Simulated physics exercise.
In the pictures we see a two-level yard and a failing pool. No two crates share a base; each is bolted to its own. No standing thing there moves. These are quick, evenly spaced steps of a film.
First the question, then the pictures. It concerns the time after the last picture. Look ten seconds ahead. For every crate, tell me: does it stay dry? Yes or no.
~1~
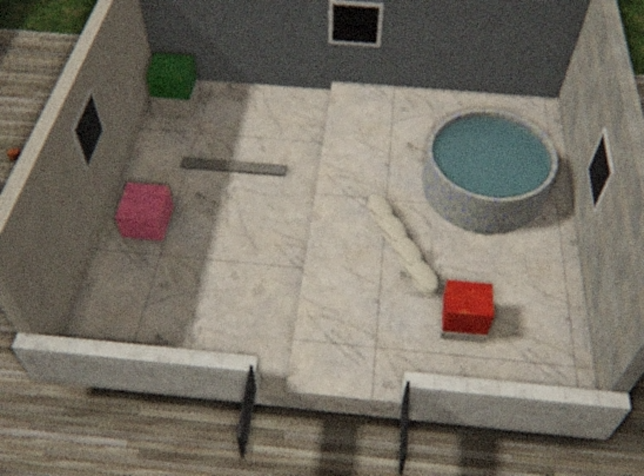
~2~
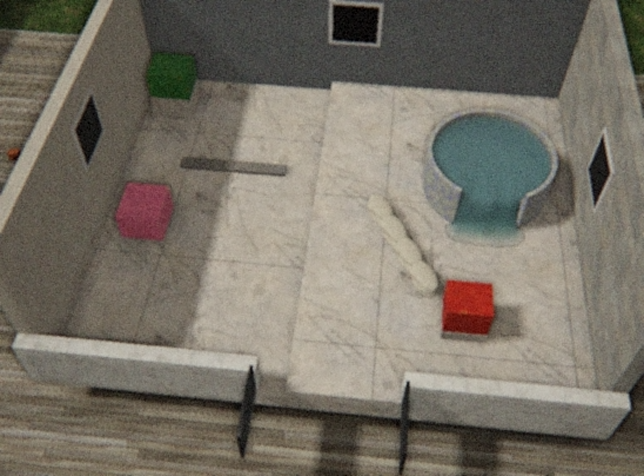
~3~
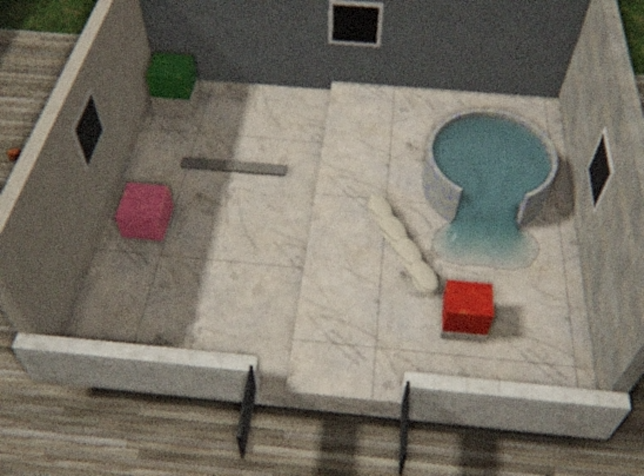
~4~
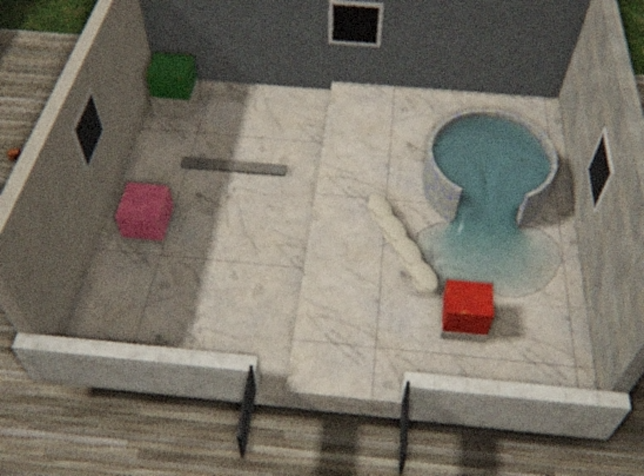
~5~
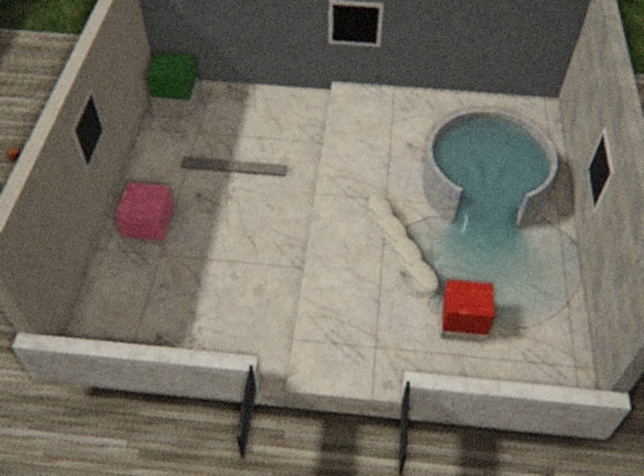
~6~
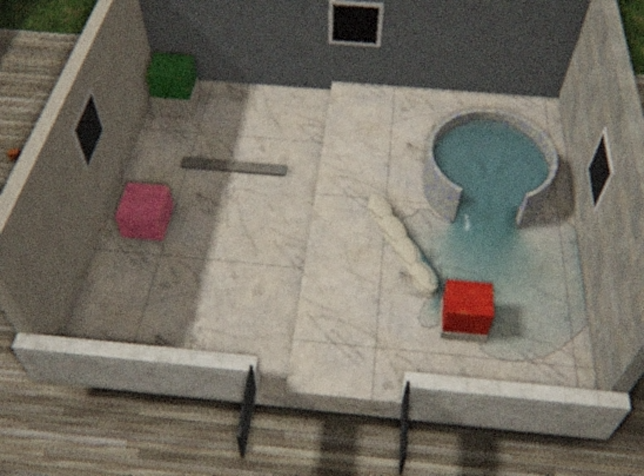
Here is how it goes: The pink crate, no, it gets wet; the green crate, yes, it stays dry; the red crate, no, it gets wet.
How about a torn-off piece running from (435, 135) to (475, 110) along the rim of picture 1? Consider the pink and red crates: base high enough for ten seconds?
The pink crate is reached, the red crate is not reached.
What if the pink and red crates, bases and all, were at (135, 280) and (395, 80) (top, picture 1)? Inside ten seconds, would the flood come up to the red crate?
The red crate simply stays high and dry.
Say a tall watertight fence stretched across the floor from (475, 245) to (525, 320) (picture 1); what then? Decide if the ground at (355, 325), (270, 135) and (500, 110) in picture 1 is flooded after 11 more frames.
The first point comes out inundated, the next unwetted, the last unwetted.
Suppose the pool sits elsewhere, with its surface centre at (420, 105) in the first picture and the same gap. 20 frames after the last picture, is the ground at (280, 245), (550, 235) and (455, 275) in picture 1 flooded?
As listed: Flooded, flooded, covered.
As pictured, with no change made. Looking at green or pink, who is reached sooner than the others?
The pink crate comes first.
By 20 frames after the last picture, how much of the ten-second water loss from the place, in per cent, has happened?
Estimate: Some 30 %.
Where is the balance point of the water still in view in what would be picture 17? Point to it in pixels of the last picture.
I'd put my finger on (488, 252).
A moment on, water covers 15 % of the floor; the pink crate not reached, the green crate not reached, the red crate water round its plinth.
Next, water covers 25 % of the floor; the pink crate not reached, the green crate not reached, the red crate water round its plinth.
Then, water covers 35 % of the floor; the pink crate not reached, the green crate not reached, the red crate water round its plinth.
Later, water covers 65 % of the floor; the pink crate water round its plinth, the green crate not reached, the red crate water round its plinth.
In the end, water covers 90 % of the floor; the pink crate was topped, the green crate stayed above the water, the red crate was topped.
